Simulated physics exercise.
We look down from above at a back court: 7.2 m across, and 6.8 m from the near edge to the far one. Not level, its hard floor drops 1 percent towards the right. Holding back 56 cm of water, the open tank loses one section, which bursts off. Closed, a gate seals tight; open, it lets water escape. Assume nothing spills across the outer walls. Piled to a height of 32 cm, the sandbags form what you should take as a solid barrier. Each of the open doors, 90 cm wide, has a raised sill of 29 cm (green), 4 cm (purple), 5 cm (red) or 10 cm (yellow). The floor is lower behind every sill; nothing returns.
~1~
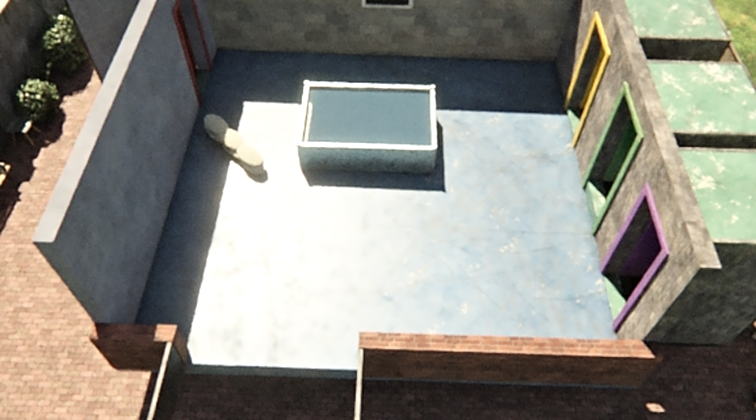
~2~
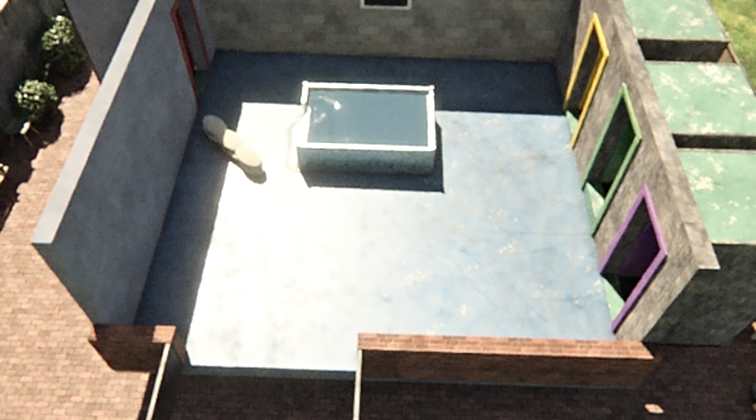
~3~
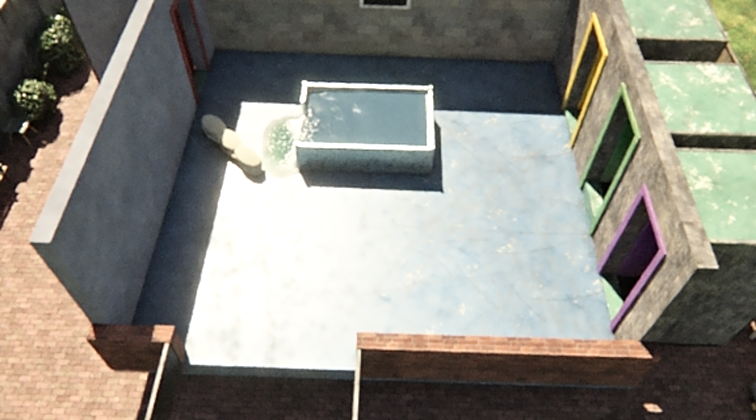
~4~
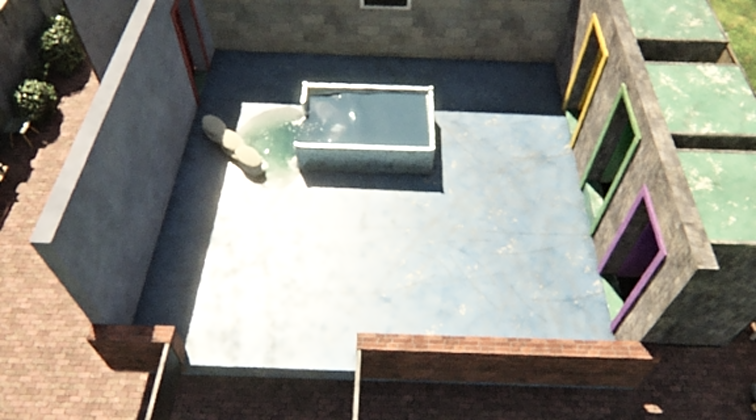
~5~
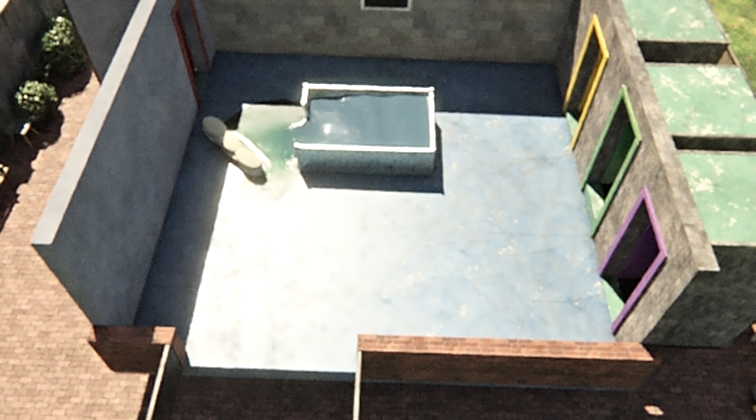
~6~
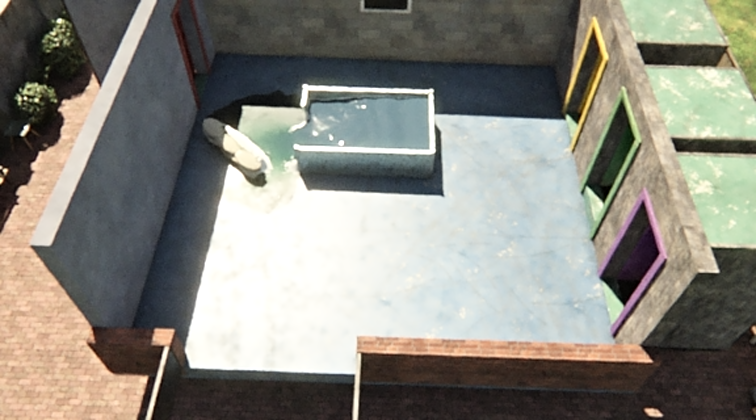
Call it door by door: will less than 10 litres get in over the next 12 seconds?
Green door - yes, less; purple door - yes, less; red door - no, 10 litres or more; yellow door - yes, less.
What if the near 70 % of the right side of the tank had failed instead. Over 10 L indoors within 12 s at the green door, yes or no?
Relative to that limit, green ends up on the low side.
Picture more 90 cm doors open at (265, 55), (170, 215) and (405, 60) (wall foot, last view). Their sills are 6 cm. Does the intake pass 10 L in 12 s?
Note, doorways in listed order: Goes beyond, stays short, stays short.
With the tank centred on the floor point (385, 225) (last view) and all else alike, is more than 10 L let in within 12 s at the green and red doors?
So the green door keeps within it and the red door keeps within it.
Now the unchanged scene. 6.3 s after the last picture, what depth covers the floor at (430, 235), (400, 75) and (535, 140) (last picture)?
0, 3 and 1 cm.
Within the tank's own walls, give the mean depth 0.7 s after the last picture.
It averages close to 38 cm.
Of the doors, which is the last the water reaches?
The answer is the purple door.
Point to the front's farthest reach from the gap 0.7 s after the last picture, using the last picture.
That's around (211, 69) in the last picture.
Then, 0.7 s after the last picture water covers 10 % of the floor and is deepest (38 cm) near (261, 168); green door not reached, purple door not reached, red door 15 cm at the sill, 5 L in, yellow door not reached.
Then, 1.5 s after the last picture water covers 25 % of the floor and is deepest (39 cm) near (214, 58); green door not reached, purple door not reached, red door 17 cm at the sill, 55 L in, yellow door not reached.
Then, 2.8 s after the last picture water covers 40 % of the floor and is deepest (28 cm) near (213, 64); green door not reached, purple door not reached, red door 15 cm at the sill, 127 L in, yellow door not reached.
Then, 6.3 s after the last picture water covers 55 % of the floor and is deepest (12 cm) near (214, 58); green door not reached, purple door not reached, red door 10 cm at the sill, 222 L in, yellow door 8 cm at the sill, 0 L in.
Then, 11.3 s after the last picture water covers 80 % of the floor and is deepest (8 cm) near (564, 119); green door 4 cm at the sill, 0 L in, purple door 4 cm at the sill, 0 L in, red door 4 cm at the sill, 241 L in, yellow door 7 cm at the sill, 0 L in.
